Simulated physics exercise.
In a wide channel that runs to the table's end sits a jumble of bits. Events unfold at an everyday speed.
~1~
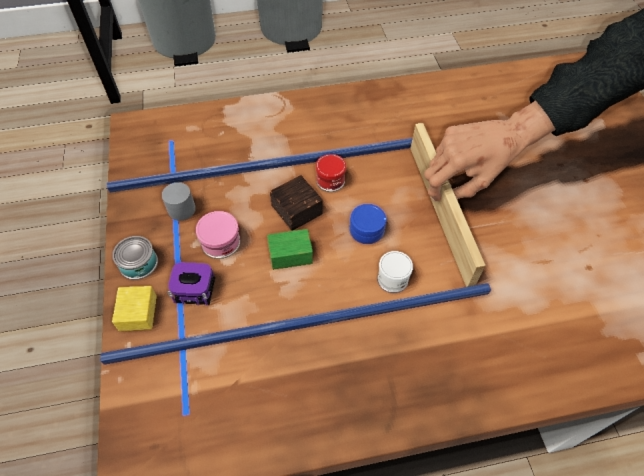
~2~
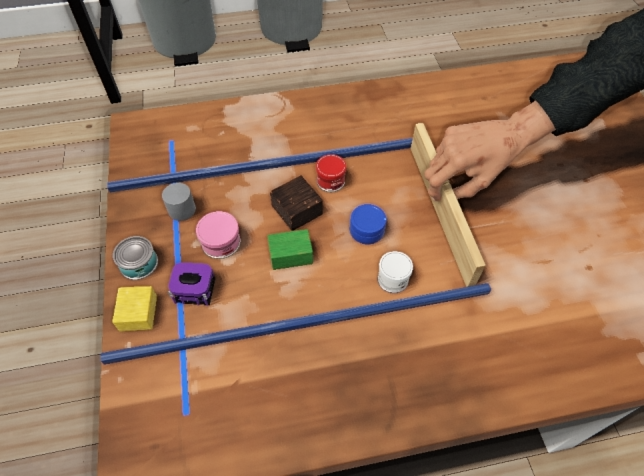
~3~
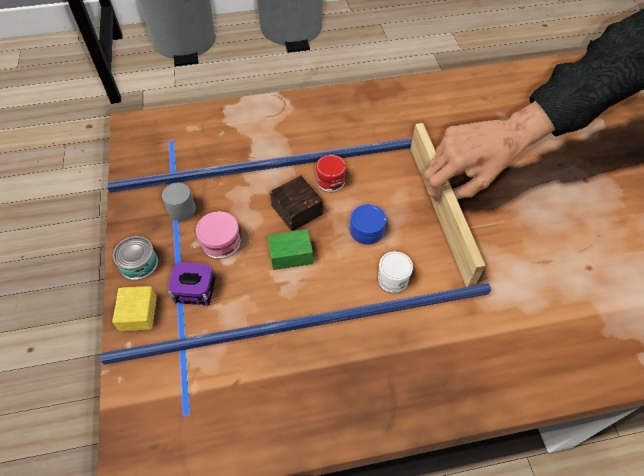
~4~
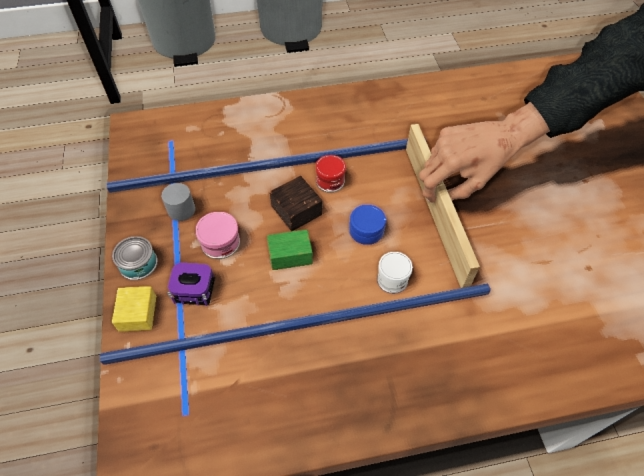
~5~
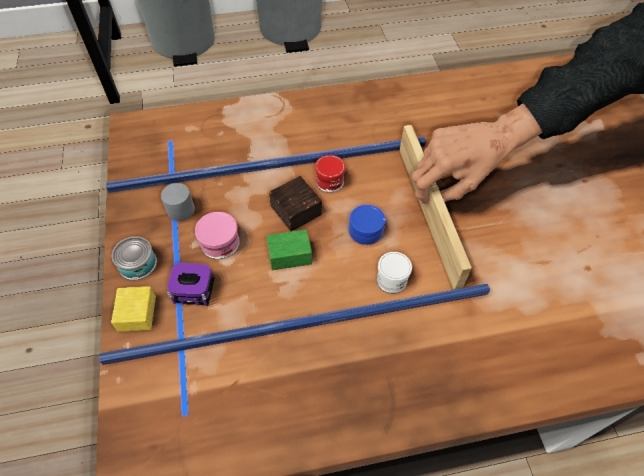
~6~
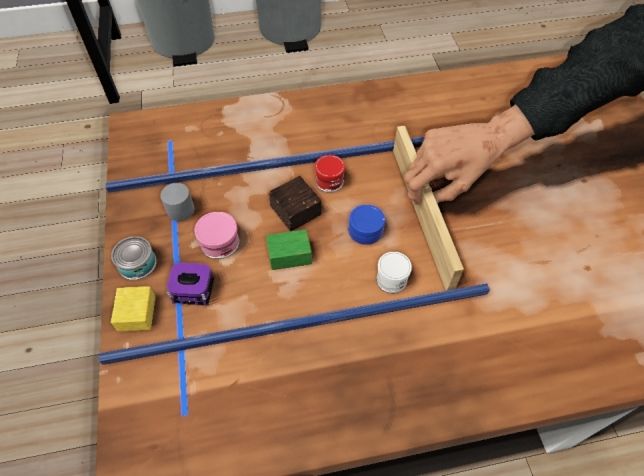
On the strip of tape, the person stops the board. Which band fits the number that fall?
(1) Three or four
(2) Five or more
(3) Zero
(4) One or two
4.
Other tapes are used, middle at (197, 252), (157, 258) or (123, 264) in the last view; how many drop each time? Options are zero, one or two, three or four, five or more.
In that order: Zero; 3 or 4; five or over.
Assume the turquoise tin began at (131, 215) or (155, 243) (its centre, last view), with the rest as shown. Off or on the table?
In turn it holds its place, then goes down.
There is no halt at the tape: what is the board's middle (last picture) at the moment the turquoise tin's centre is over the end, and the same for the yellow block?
Roughly at (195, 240) and roughly at (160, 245).
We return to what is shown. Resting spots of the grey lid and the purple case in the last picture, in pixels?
Near (126, 198) and (111, 286).
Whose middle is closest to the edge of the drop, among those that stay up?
The one in question is the yellow block.
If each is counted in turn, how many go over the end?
That totals 1.
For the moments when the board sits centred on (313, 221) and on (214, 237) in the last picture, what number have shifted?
That makes 5 at the first spot and 10 at the second.
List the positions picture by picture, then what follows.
Yellow block (135, 309); turquoise tin (136, 258); grey lid (179, 202); board (443, 200); tape (177, 255), in the first frame.
Turquoise tin (136, 258); purple case (193, 284), in the second frame.
Grey lid (179, 202); board (444, 200), in the third frame.
Yellow block (135, 309); pink tin (219, 235), in the fourth frame.
Turquoise tin (135, 258); white tin (394, 273), in the fifth frame.
Yellow block (134, 309); turquoise tin (134, 258); grey lid (178, 202); board (424, 203); tape (176, 255), in the sixth frame.
A little later, none off yet; yellow block at rest near (134, 309); turquoise tin at rest near (134, 258); grey lid at rest near (178, 202).
Next, none off yet; yellow block shifted a little near (120, 312); turquoise tin shifted a little near (119, 262); grey lid shifted about its own width near (157, 199).
When it is over, the number that fall off is one or two; down, turquoise tin.
